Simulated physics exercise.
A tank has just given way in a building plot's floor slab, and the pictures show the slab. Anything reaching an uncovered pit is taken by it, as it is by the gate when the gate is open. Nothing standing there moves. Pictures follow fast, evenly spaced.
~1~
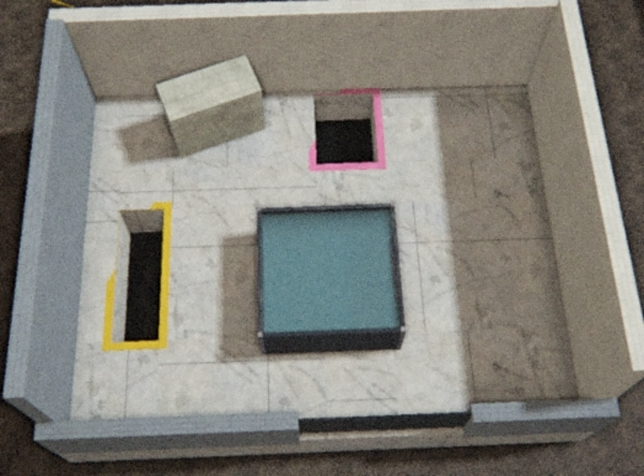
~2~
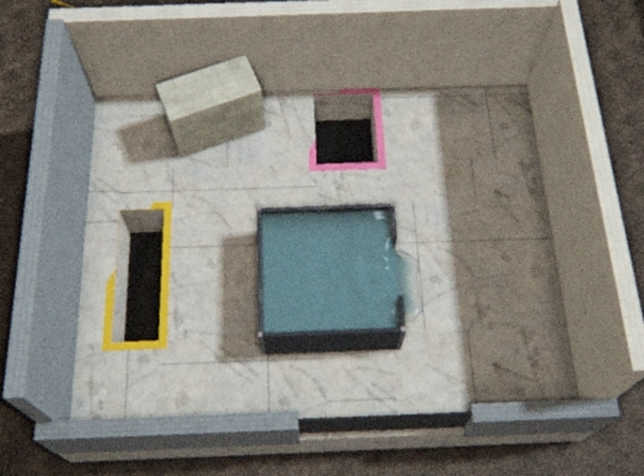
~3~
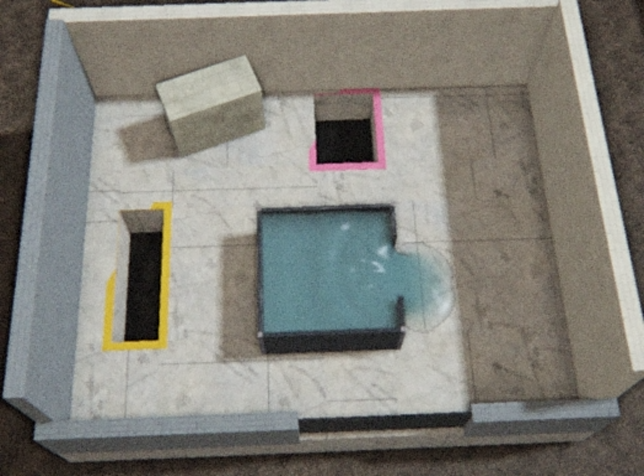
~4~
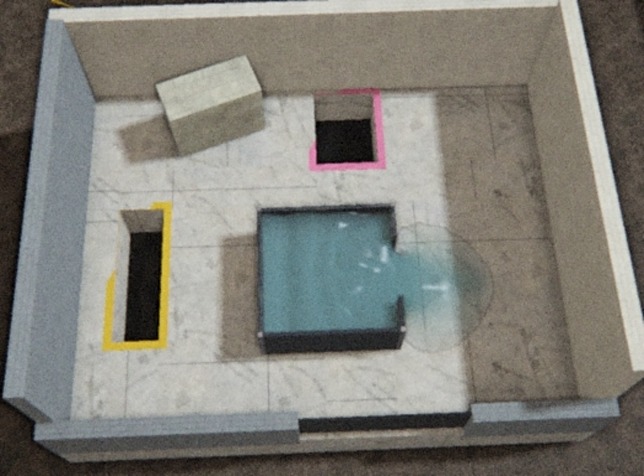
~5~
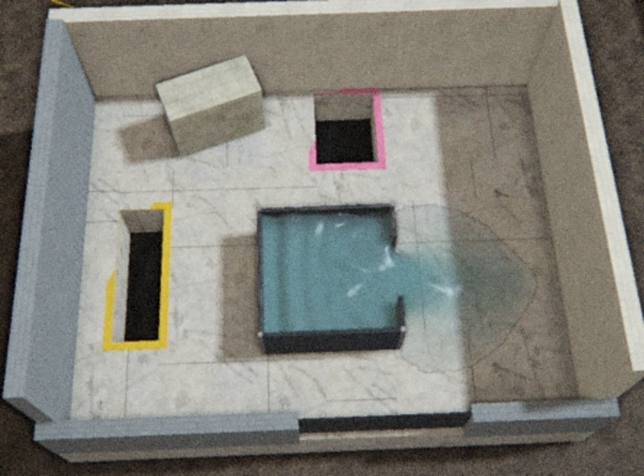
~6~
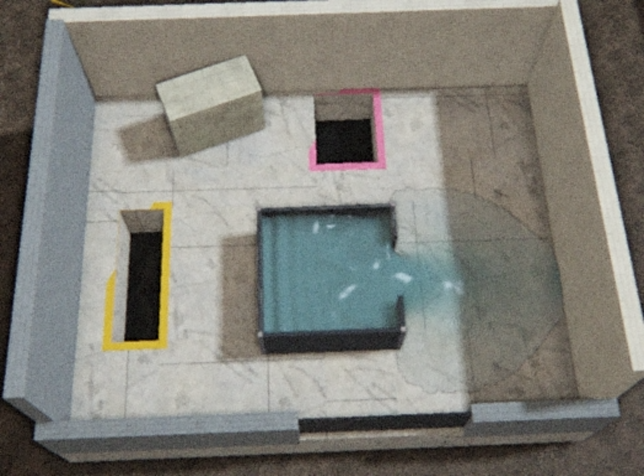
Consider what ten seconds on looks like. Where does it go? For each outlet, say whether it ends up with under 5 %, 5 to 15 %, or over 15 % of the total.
By the end, the gate has received under 5 %, the yellow pit has received between 5 and 15 %, the pink pit has received more than 15 %.
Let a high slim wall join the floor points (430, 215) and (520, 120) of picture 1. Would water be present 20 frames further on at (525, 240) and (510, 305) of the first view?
Swamped, then swamped.
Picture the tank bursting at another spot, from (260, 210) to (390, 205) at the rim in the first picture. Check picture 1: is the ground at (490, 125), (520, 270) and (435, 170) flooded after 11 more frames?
Soaked, then unsoaked, then soaked.
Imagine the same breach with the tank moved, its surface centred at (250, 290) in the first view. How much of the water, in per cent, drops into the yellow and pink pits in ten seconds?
Yellow 0 %, pink 25 %.
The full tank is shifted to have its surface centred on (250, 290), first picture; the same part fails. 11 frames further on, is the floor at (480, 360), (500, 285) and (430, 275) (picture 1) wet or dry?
Spot 1 wetted, spot 2 wetted, spot 3 wetted.
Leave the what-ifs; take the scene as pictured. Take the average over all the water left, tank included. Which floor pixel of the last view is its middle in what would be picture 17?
That comes out near (407, 286).
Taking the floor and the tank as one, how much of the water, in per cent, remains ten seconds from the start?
My reading is around 68 percent.
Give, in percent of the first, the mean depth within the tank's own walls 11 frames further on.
Somewhere around 54 %, give or take.
A moment on, water covers 25 % of the floor; the gate 0 %, the yellow pit 0 %, the pink pit 0 %.
Next, water covers 30 % of the floor; the gate 0 %, the yellow pit 0 %, the pink pit 0 %.
Then, water covers 45 % of the floor; the gate 0 %, the yellow pit 0 %, the pink pit 1 %.
Later, water covers 65 % of the floor; the gate 0 %, the yellow pit 1 %, the pink pit 11 %.
In the end, water covers 75 % of the floor; the gate 0 %, the yellow pit 9 %, the pink pit 23 %.
